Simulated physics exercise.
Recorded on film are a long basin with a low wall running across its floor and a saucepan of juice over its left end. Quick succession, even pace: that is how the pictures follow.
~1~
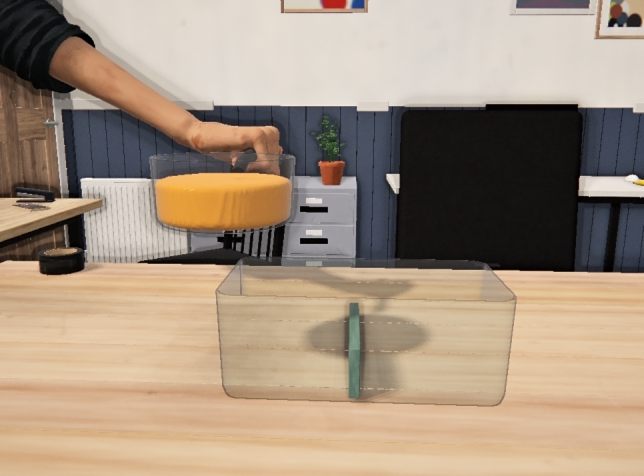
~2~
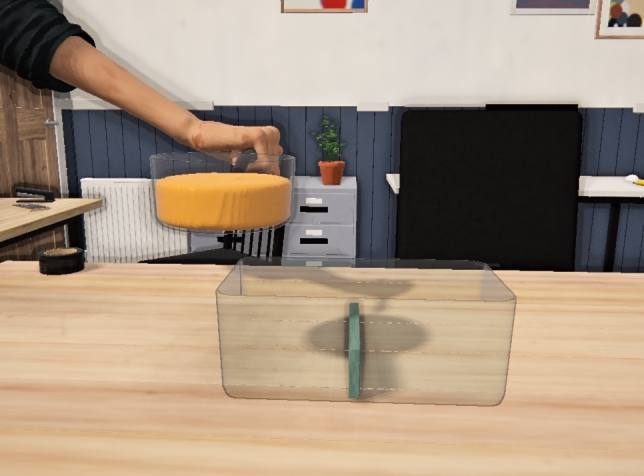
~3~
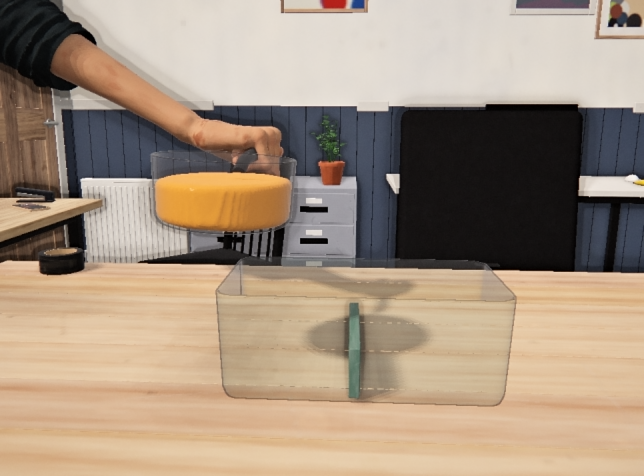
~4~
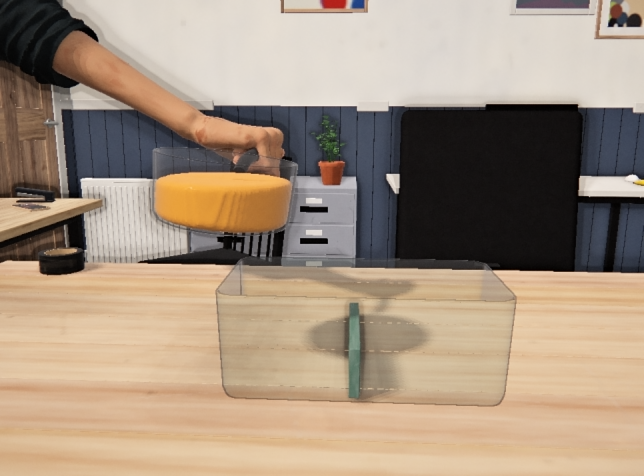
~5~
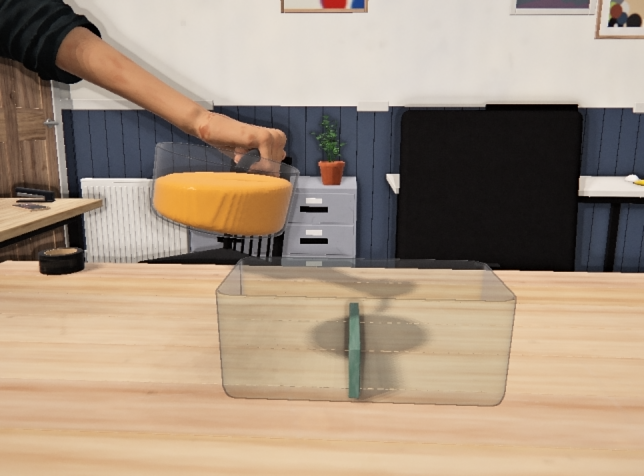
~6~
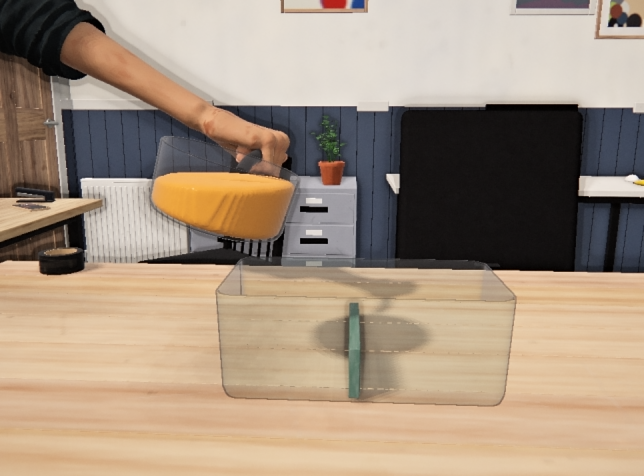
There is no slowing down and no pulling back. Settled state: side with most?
The largest amount gathers in the left chamber.
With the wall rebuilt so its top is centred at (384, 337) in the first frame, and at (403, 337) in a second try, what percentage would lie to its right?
About 10 per cent on the first try, and 10 per cent on the second.
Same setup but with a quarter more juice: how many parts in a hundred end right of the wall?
Near 20 parts in a hundred.
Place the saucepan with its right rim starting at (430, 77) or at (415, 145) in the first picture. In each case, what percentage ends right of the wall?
About 80 % the first time, about 95 % the second.
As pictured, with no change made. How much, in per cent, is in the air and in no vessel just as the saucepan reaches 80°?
About 30 per cent.
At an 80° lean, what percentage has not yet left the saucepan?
40 per cent or so.
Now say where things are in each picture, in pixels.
It leans 0°; its right rim is at (293, 160); the juice meets the walls at (161, 179) and (291, 181); the long basin's rim runs from (230, 275) to (499, 281); the wall's top is at (355, 324), in the first picture.
It leans 1°; its right rim is at (294, 160); the juice meets the walls at (160, 179) and (291, 181), in the second picture.
It leans 3°; its right rim is at (295, 163); the juice meets the walls at (161, 178) and (292, 182), in the third picture.
It leans 6°; its right rim is at (296, 168); the juice meets the walls at (161, 177) and (292, 182), in the fourth picture.
It leans 11°; its right rim is at (298, 174); the juice meets the walls at (162, 177) and (294, 184), in the fifth picture.
It leans 17°; its right rim is at (299, 182); the juice meets the walls at (161, 177) and (295, 185), in the sixth picture.
A moment on, the tilt is 80° and 42 per cent is still to pour, 24 is left of the wall and 2 right of it.
Next, the tilt is 110° and 6 per cent is still to pour, 82 is left of the wall and 6 right of it.
Then the tilt is 112° and 0 per cent is still to pour, 91 is left of the wall and 7 right of it.
Later the tilt is 112° and 0 per cent is still to pour, 91 is left of the wall and 7 right of it.
In the end 91 per cent lies left of the wall, 7 right of it and 2 outside.
